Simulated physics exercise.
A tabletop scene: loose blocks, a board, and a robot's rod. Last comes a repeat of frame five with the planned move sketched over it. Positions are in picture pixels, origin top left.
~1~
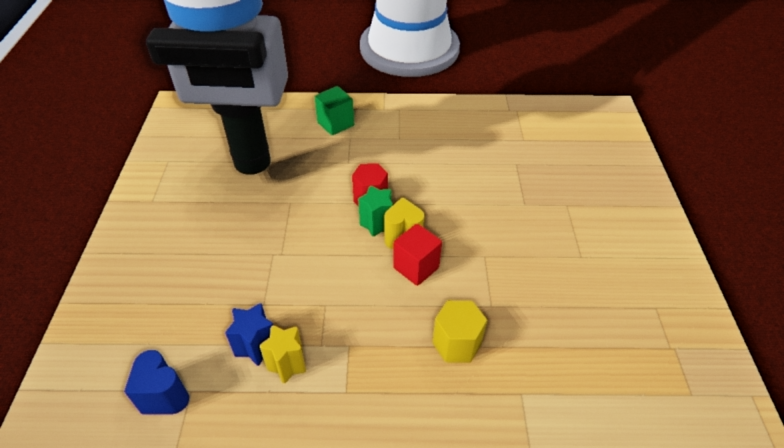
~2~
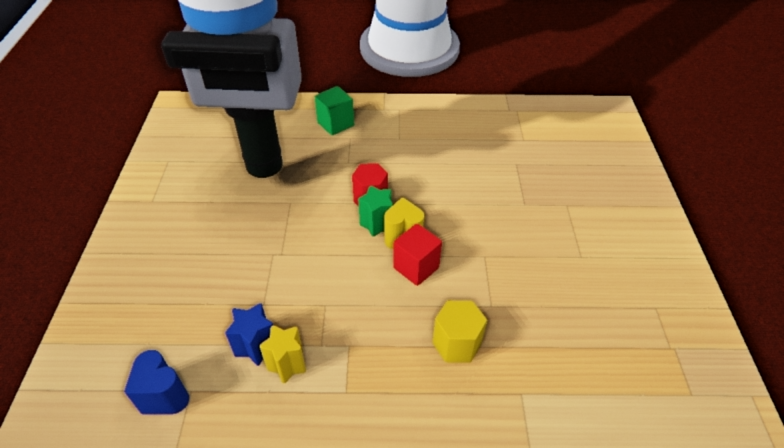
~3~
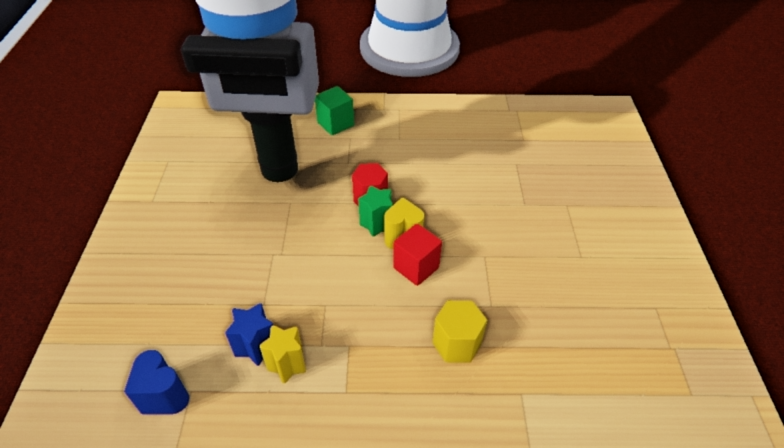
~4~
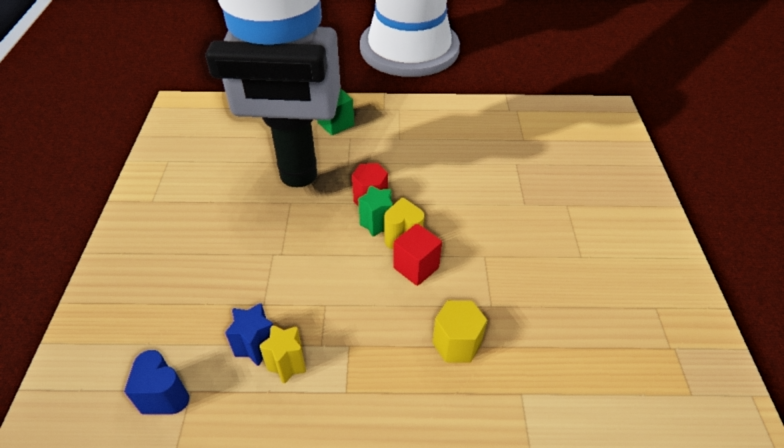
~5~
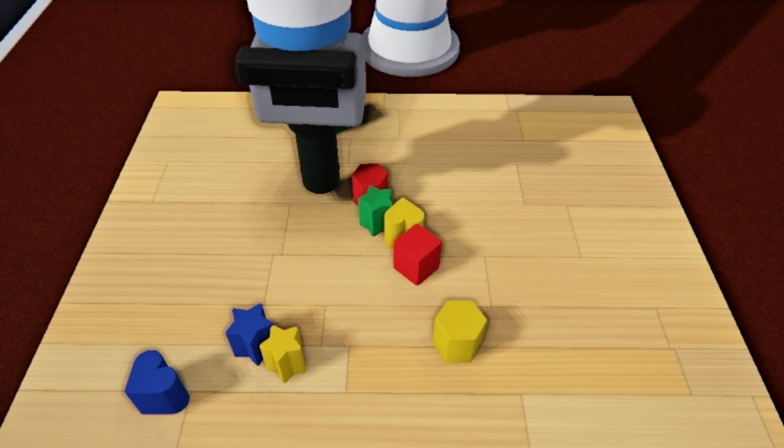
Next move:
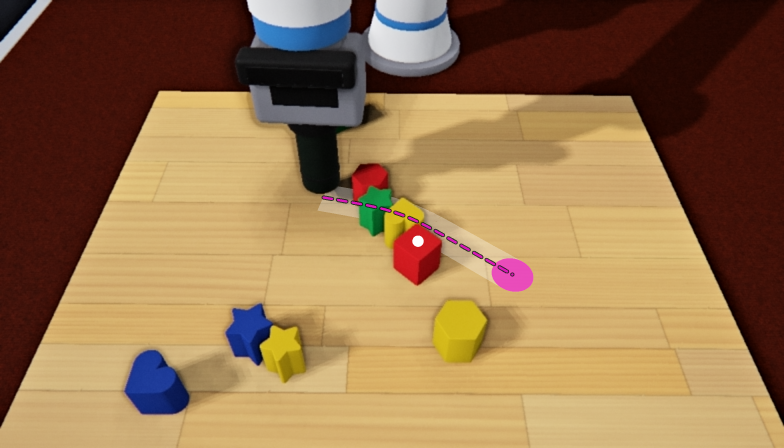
Robot arm with a black rod sliding slowly right above a wooden tabletop of scattered coloured blocks, which all stay still.
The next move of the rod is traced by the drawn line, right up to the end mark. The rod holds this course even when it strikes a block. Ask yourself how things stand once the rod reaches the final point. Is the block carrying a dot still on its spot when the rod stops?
That would be a no.
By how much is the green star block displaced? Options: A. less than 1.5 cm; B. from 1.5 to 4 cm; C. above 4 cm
The answer is C.
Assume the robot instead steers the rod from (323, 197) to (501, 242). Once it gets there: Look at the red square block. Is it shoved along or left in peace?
Gets moved.
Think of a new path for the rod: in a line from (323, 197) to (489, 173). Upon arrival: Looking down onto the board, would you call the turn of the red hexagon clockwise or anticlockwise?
It ends up turned clockwise.
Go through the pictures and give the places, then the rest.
The first frame shows tip of the rod at (253, 163), middles of tops, red hexagon at (370, 174), green star block at (377, 198), yellow heart-shaped block at (404, 212), red square block at (418, 241).
The second frame shows rod at (265, 167), nothing pushed.
The third frame shows rod at (280, 171), nothing pushed.
The fourth frame shows rod at (299, 176), nothing pushed.
The fifth frame shows rod at (322, 182), red hexagon at (370, 174), green star block at (377, 198), yellow heart-shaped block at (404, 212), red square block at (418, 241).
The line goes from (323, 197) by way of (420, 223) to (512, 275); the dot is on the red square block.
On the path given first. One third of the way, rod at (390, 195); red hexagon at (422, 173), turned 60° anticlockwise; green star block at (400, 207), turned 40° clockwise; yellow heart-shaped block at (422, 224), turned 15° anticlockwise; red square block at (426, 250), turned 25° clockwise.
Two thirds of the way, rod at (451, 224); red hexagon at (434, 173), turned 80° anticlockwise; green star block at (447, 238), turned 70° clockwise; yellow heart-shaped block at (466, 259), turned 35° clockwise; red square block at (441, 278), turned 80° clockwise.
At the end, rod at (517, 260); red hexagon at (434, 173), turned 80° anticlockwise; green star block at (476, 256), turned 115° clockwise; yellow heart-shaped block at (478, 284), turned 75° clockwise; red square block at (441, 285), turned 105° clockwise.
